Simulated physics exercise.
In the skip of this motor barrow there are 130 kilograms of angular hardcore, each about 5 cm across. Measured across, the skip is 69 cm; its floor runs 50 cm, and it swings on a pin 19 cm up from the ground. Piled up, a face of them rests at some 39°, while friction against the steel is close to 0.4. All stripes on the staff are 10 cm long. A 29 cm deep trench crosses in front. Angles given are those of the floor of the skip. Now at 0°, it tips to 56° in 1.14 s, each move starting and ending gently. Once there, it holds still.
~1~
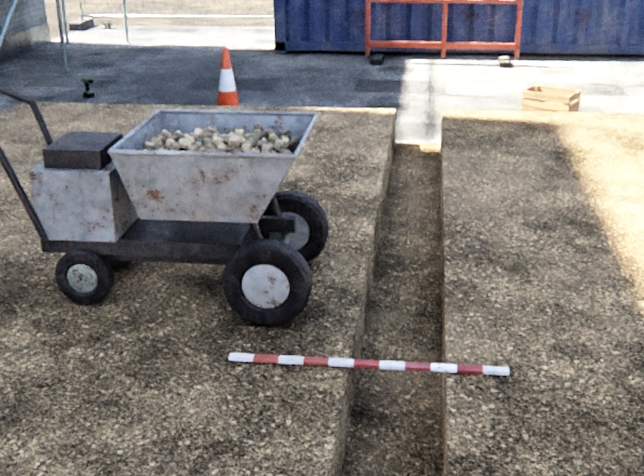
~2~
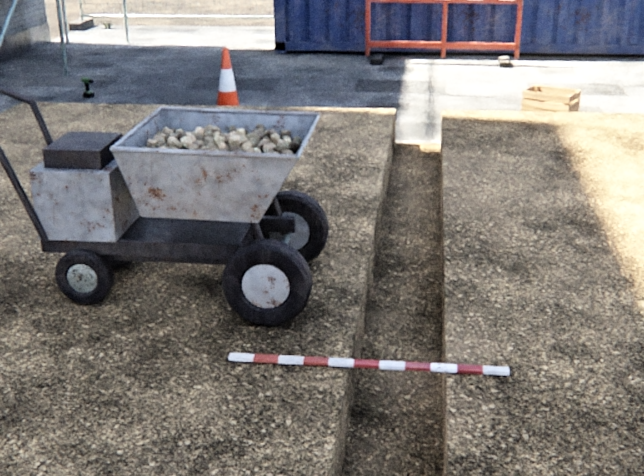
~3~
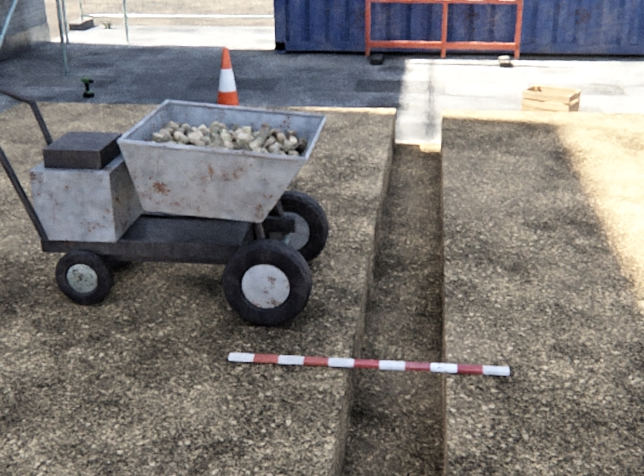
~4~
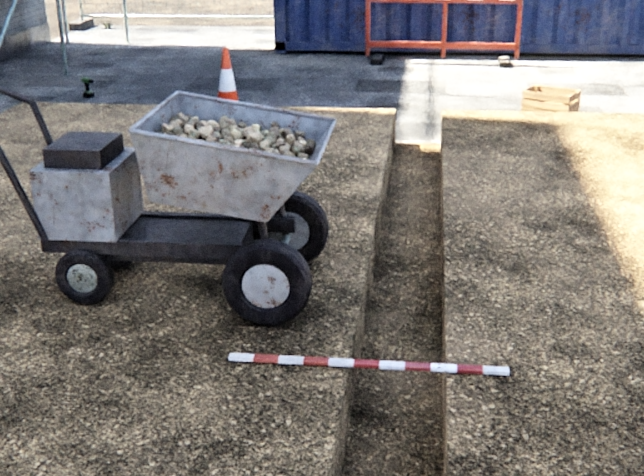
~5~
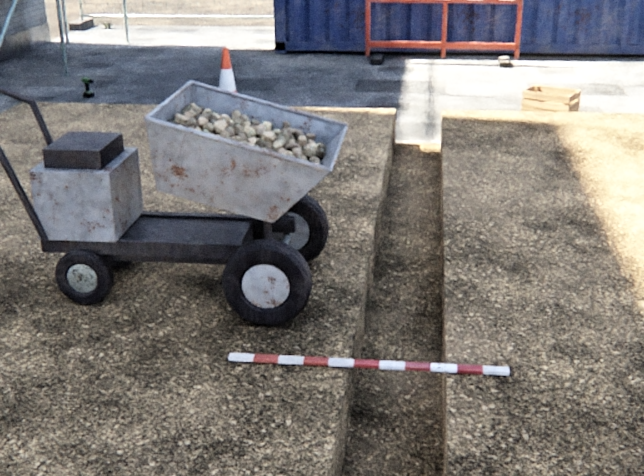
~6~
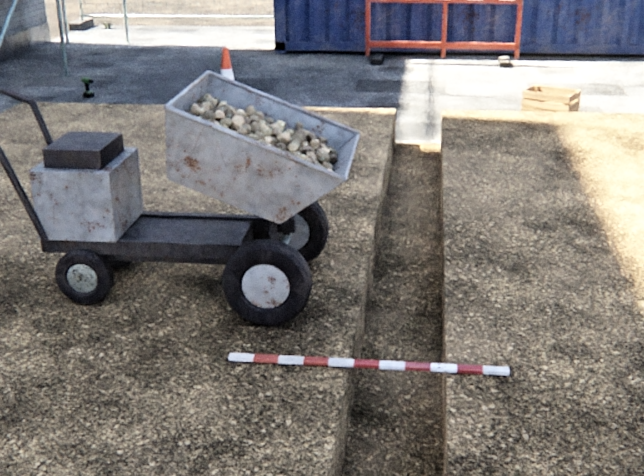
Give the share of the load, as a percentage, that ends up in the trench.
8 %.
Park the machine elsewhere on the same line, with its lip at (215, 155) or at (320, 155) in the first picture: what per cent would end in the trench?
About 10 per cent from the first spot, about 5 from the second.
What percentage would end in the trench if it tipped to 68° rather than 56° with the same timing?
Around 25 per cent would finish in the trench.
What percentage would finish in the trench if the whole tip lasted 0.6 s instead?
Around 10 per cent would end in the trench.
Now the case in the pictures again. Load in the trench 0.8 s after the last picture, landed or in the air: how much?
Some 0 per cent of the load by that point.
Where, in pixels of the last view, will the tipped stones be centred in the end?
Roughly at (433, 350).
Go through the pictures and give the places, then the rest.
In the first frame, the skip is at 0°, its lip at (295, 157); the top of the load is at (223, 136).
In the second frame, lip at (298, 157), floor tilted 1°, highest stones at (218, 136).
In the third frame, lip at (306, 160), floor tilted 4°, highest stones at (188, 132).
In the fourth frame, lip at (317, 164), floor tilted 9°, highest stones at (192, 124).
In the fifth frame, the skip is at 15°, its lip at (330, 171); the top of the load is at (196, 114).
In the sixth frame, lip at (345, 180), floor tilted 21°, highest stones at (206, 104).
Then, 0.4 s after the last picture the floor is at 48°, 100 % in the skip; the foremost stones are at (370, 203).
Then, 0.8 s after the last picture the floor is at 56°, 98 % in the skip, 2 % in the trench; the foremost stones are at (416, 239).
Then, 1.1 s after the last picture the floor is at 56°, 92 % in the skip, 6 % in the trench, 2 % past the trench; the foremost stones are at (484, 296).
Then, 3.1 s after the last picture the floor is at 56°, 88 % in the skip, 8 % in the trench, 3 % past the trench; the foremost stones are at (511, 294).
